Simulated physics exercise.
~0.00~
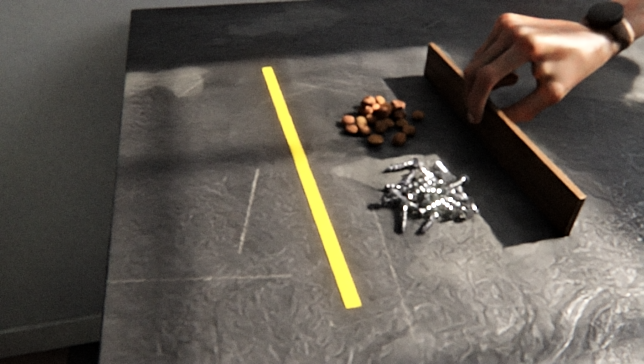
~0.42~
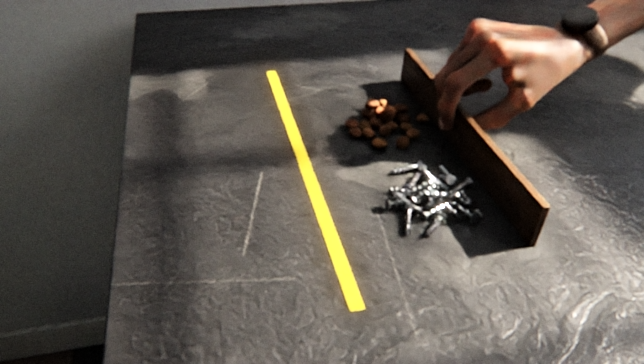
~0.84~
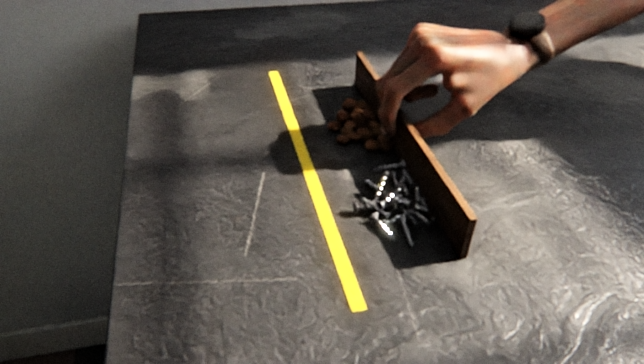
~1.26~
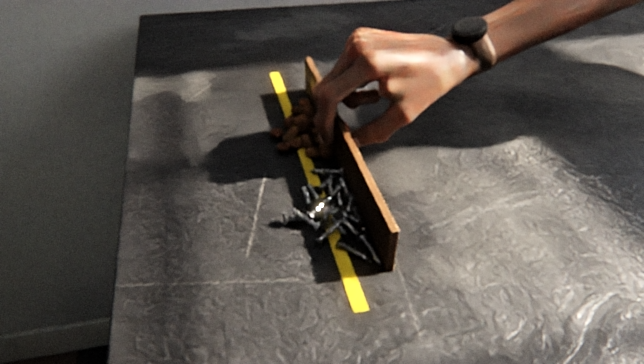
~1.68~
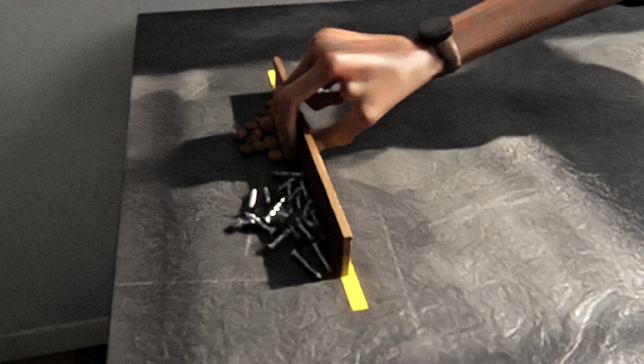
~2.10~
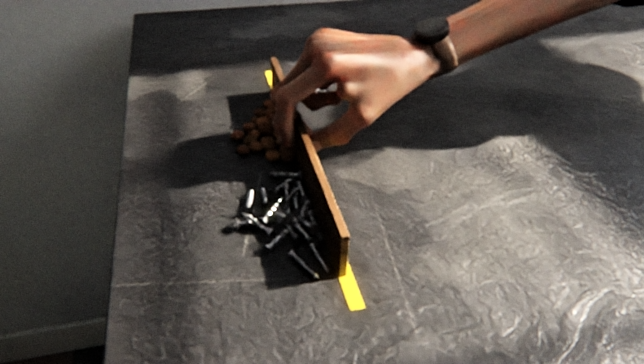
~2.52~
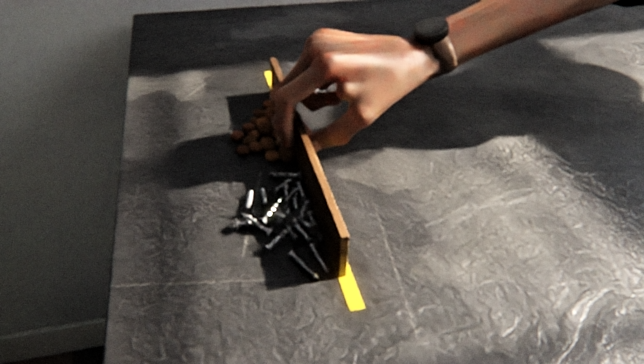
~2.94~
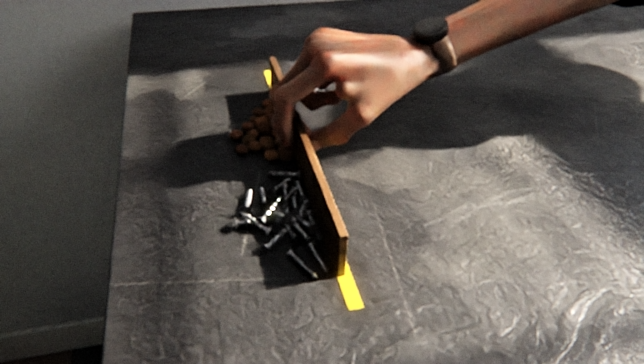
Hand sliding an upright wooden strip left across a dark table, pushing two small piles past yellow tape and stopping on it.
